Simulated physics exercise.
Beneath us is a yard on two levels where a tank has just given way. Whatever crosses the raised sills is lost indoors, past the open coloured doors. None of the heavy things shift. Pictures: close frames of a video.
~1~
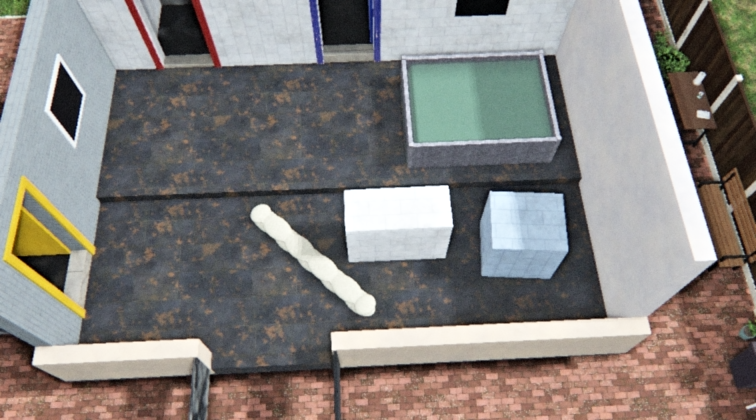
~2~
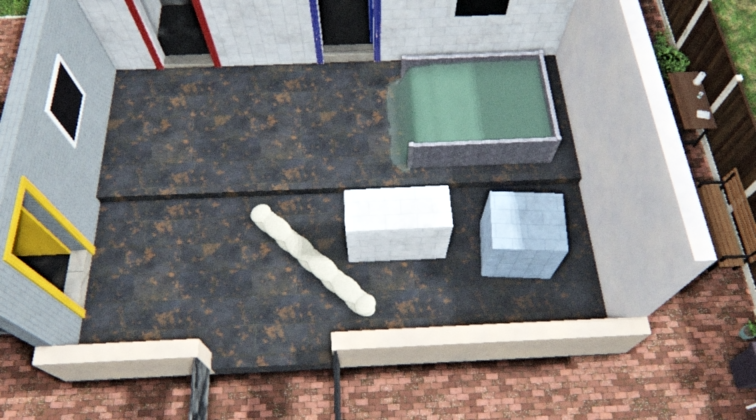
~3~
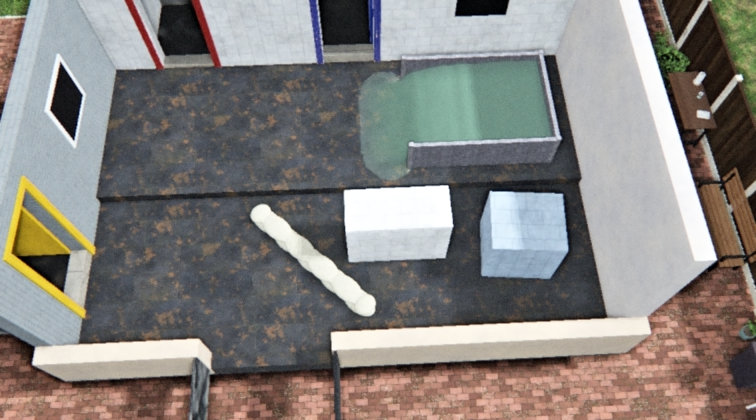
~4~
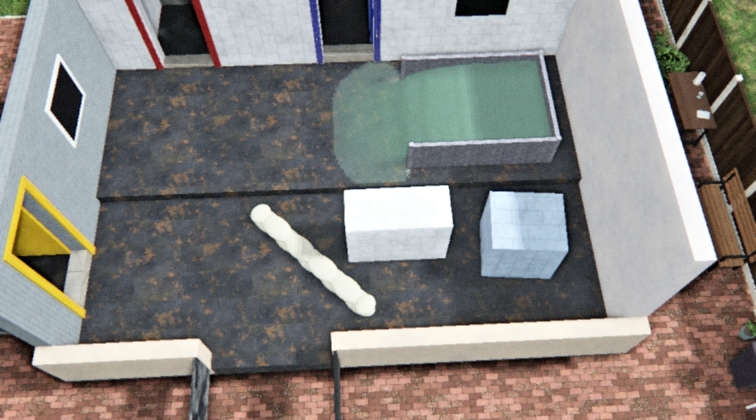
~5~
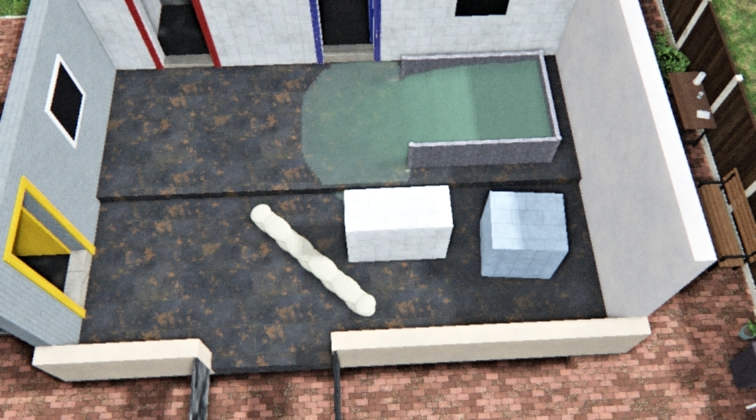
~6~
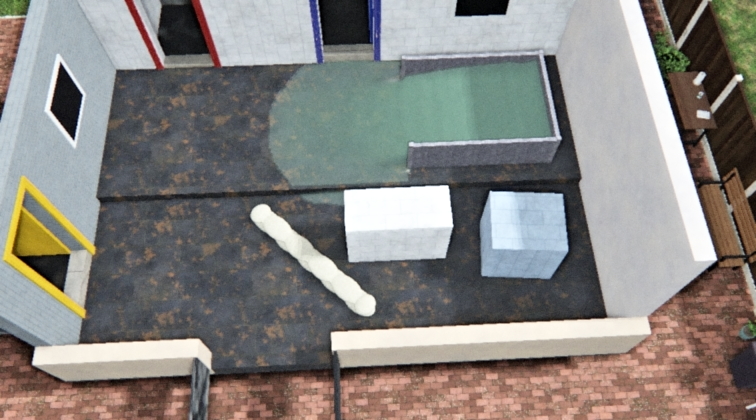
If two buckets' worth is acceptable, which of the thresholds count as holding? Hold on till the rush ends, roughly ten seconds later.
The red door does not count, the blue door counts as holding, the yellow door counts as holding.
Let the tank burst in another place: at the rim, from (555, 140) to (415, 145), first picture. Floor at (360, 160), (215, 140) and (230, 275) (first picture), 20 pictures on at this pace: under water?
Taking the three spots as listed, they end up spared, spared and inundated.
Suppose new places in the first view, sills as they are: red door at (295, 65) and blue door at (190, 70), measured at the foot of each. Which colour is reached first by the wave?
The red-painted one.
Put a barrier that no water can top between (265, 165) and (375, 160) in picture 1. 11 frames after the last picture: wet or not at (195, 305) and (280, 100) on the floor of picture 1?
Spared and submerged, in that order.
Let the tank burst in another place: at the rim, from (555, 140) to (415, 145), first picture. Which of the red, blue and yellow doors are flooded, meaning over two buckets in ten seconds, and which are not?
The red one falls short; the blue one falls short; the yellow one falls short.
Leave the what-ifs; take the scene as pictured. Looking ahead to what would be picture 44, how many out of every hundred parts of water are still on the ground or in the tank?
About 96 %.
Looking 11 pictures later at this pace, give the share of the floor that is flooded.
About 45 in a hundred.
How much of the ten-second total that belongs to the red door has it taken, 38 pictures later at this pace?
That share would be near 85 %.
A moment on, water covers 35 % of the floor; the red door not reached, the blue door wet at the sill, nothing in, the yellow door not reached.
Next, water covers 45 % of the floor; the red door wet at the sill, nothing in, the blue door wet at the sill, nothing in, the yellow door not reached.
Then, water covers 60 % of the floor; the red door under two buckets in, the blue door wet at the sill, nothing in, the yellow door wet at the sill, nothing in.
Later, water covers 85 % of the floor; the red door over two buckets in, the blue door wet at the sill, nothing in, the yellow door wet at the sill, nothing in.
In the end, water covers 90 % of the floor; the red door over two buckets in, the blue door wet at the sill, nothing in, the yellow door wet at the sill, nothing in.
